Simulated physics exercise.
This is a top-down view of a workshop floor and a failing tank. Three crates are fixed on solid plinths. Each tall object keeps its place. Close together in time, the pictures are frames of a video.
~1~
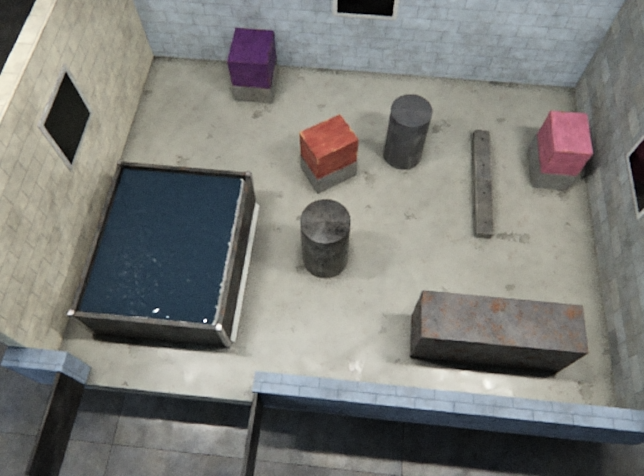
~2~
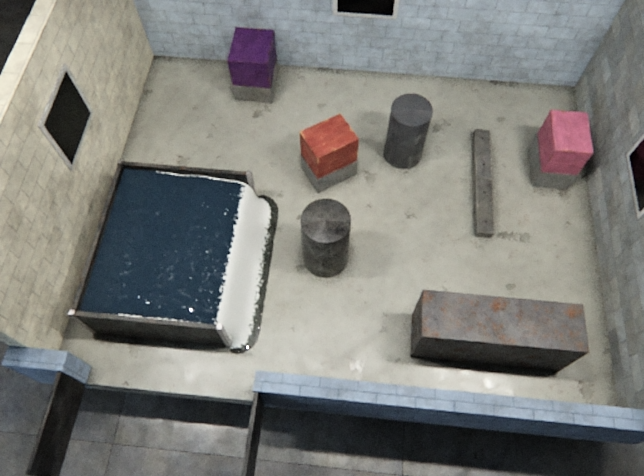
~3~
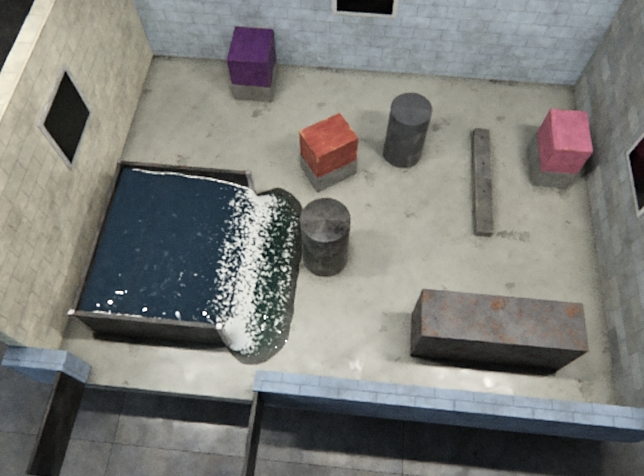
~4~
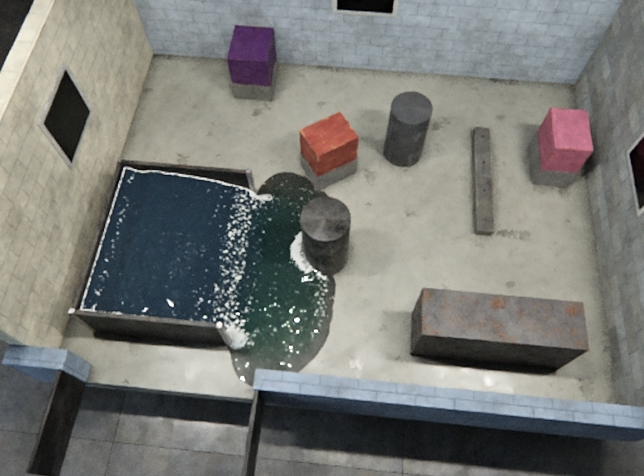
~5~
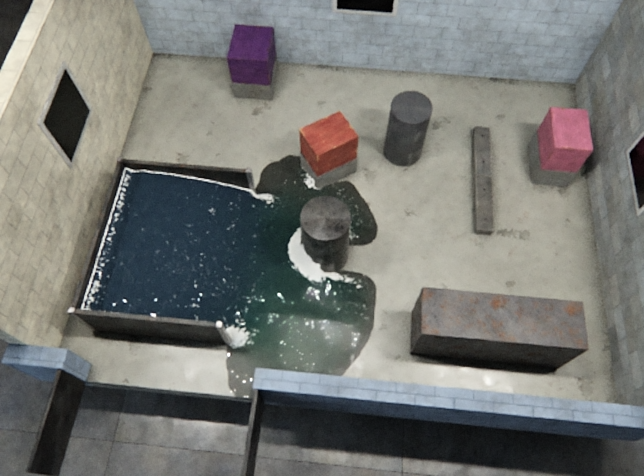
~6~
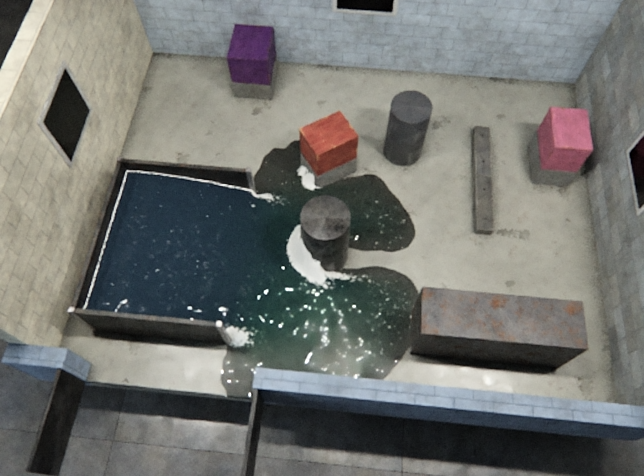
Dark water pouring from the open right side of a tank, spreading across a workshop floor and around a grey cylinder.
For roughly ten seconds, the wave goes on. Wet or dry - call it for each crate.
Calls: Pink crate - dry; red crate - dry; purple crate - dry.
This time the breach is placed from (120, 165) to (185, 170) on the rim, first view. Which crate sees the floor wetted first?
My pick is the one in purple.
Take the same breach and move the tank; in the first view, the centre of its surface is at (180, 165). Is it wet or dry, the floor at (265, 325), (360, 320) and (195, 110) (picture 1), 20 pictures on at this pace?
First drenched; next drenched; last unwetted.
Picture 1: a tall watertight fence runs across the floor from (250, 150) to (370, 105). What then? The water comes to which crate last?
I'd go with the purple crate.
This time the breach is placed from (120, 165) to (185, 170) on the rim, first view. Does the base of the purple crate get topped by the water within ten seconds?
Result: Purple crate is swamped.
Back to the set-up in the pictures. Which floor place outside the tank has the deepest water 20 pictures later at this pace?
Estimated pixel: (605, 414).
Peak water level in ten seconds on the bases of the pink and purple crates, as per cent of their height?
Around 60 in a hundred for the first and 50 in a hundred for the second.
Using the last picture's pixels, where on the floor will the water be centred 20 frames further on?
(383, 256).
A moment on, water covers 40 % of the floor; the pink crate not reached, the red crate water round its plinth, the purple crate not reached.
Next, water covers 60 % of the floor; the pink crate water round its plinth, the red crate water round its plinth, the purple crate water round its plinth.
Then, water covers 75 % of the floor; the pink crate water round its plinth, the red crate water round its plinth, the purple crate water round its plinth.
Later, water covers 90 % of the floor; the pink crate water round its plinth, the red crate water round its plinth, the purple crate water round its plinth.
In the end, water covers 95 % of the floor; the pink crate stayed above the water, the red crate stayed above the water, the purple crate stayed above the water.
